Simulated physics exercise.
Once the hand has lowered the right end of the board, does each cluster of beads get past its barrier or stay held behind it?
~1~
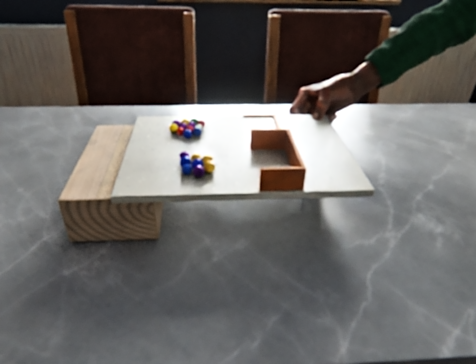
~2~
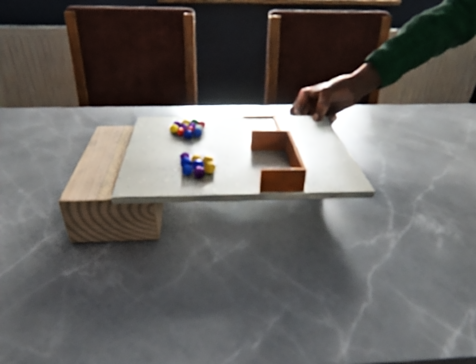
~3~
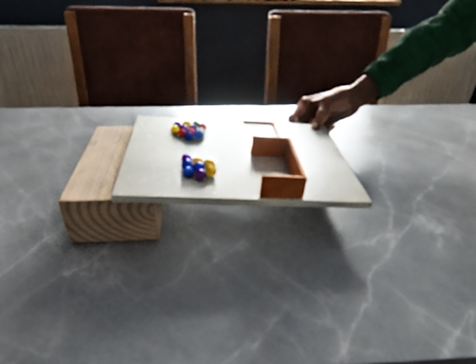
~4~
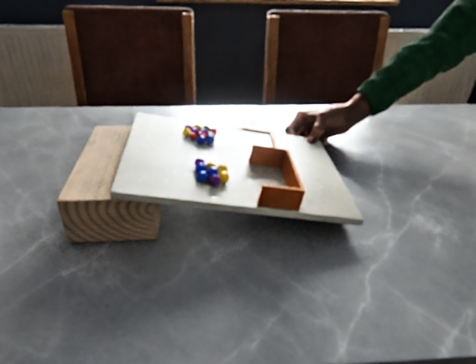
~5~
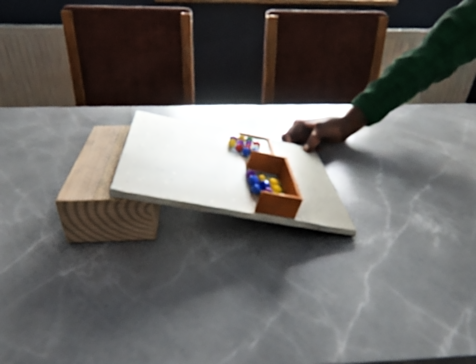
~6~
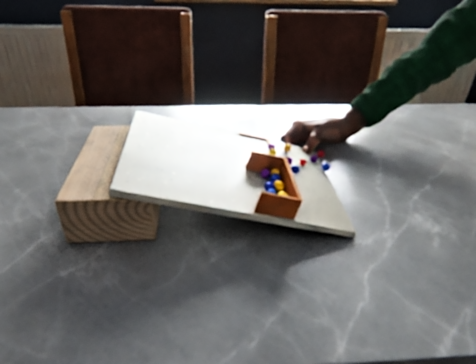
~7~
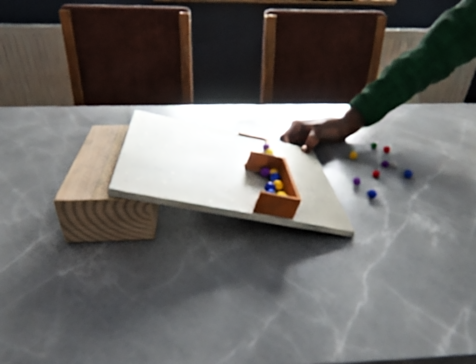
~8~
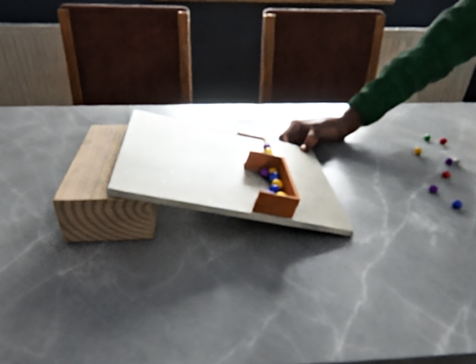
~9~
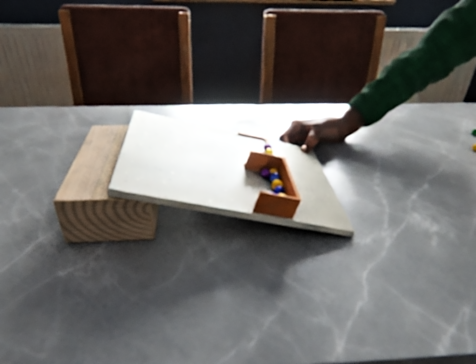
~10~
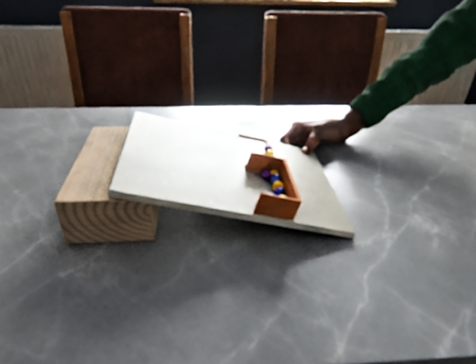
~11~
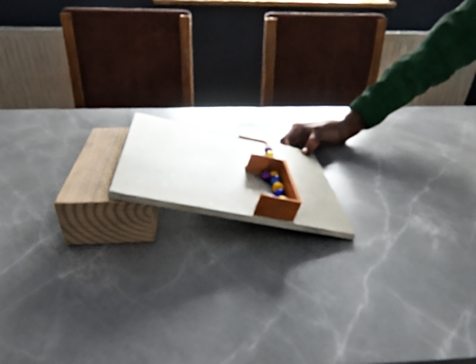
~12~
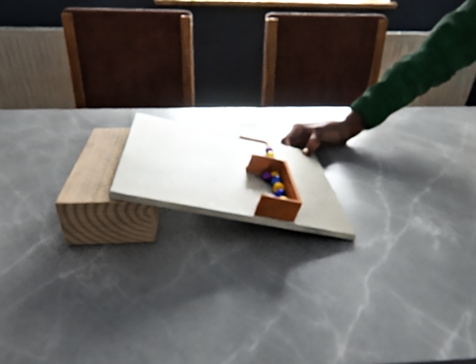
The nearer cluster is stopped and stays gathered behind its orange-brown barrier. Most of the farther cluster gets past its low barrier and rolls away across the table to the right.
Colourful beads rolling down a board lowered by a hand, the near cluster stopping behind a barrier, most far ones escaping rightward.
